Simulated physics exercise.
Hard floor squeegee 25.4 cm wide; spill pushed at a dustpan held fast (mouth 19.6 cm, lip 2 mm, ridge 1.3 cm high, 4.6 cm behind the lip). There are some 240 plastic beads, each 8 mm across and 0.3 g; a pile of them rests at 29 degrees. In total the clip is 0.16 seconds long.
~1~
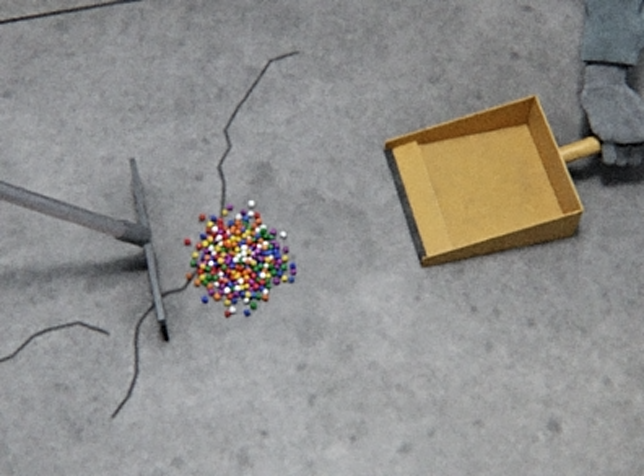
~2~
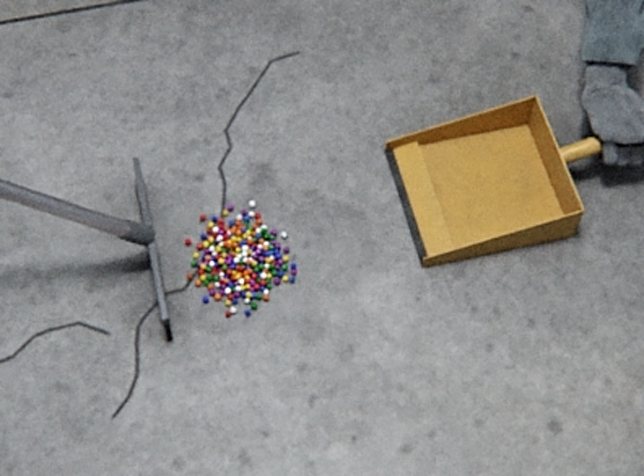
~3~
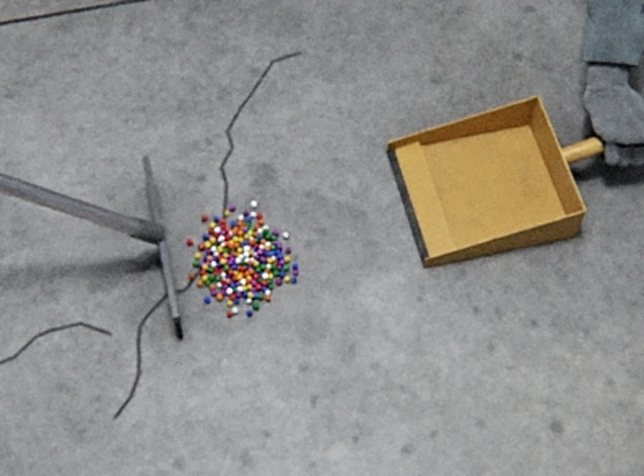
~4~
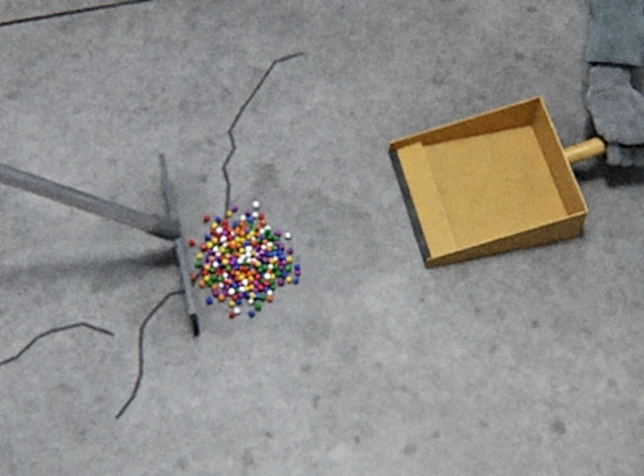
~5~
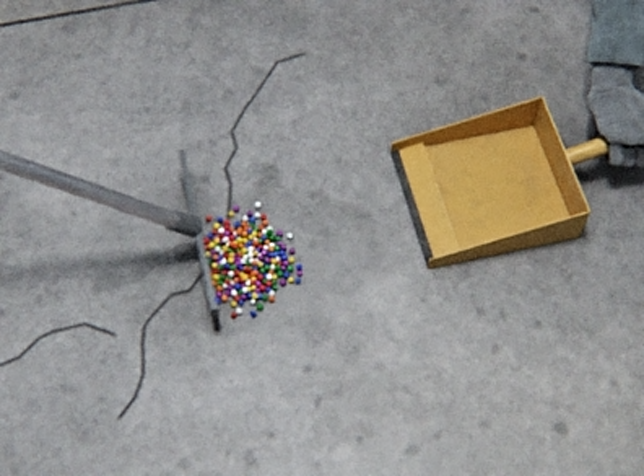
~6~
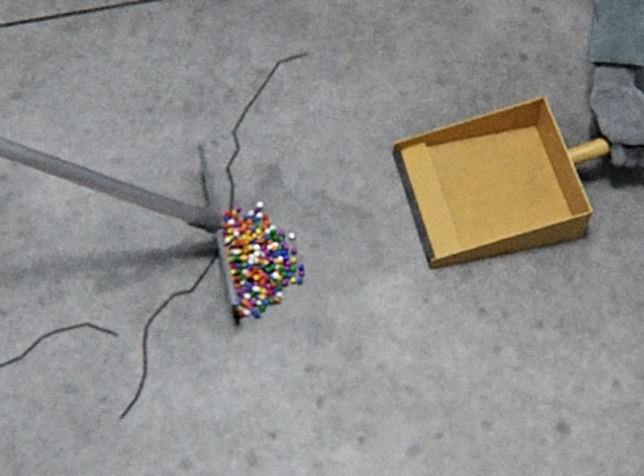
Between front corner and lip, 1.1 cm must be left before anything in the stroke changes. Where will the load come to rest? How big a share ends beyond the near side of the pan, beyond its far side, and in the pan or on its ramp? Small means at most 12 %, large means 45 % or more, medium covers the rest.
Shares: Near side - medium; far side - small; pan - large.
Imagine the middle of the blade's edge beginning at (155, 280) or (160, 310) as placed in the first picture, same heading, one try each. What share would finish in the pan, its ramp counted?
I'd put it near 60 per cent for the first and near 55 per cent for the second.
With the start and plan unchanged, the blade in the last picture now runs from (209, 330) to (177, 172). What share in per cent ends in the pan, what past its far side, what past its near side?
Final per cent - pan 15, far 5, near 45.
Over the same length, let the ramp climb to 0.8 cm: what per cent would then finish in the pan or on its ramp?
Estimate with the new ramp: Some 60 in a hundred.
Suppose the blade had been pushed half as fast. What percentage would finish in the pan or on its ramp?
In that case close to 55 per cent.
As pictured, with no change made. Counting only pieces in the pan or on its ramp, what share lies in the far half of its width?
Some 40 per cent.
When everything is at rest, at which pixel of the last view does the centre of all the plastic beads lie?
Close to pixel (436, 219).
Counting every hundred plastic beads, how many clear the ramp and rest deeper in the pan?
Something like 25 per cent of the whole.
Then, 0.17 s after the last picture, middle of the blade 14 cm from the lip; 0 % over the lip, far side 5 %, near side 15 %.
Then, 0.28 s after the last picture, middle of the blade 5 cm from the lip; 0 % over the lip, far side 5 %, near side 20 %.
Then, 0.53 s after the last picture, middle of the blade 1 cm from the lip; 60 % over the lip, far side 5 %, near side 20 %.
In the end, near side 20 %, far side 5 %, pan 60 %, in front of the lip or behind the blade 15 %.
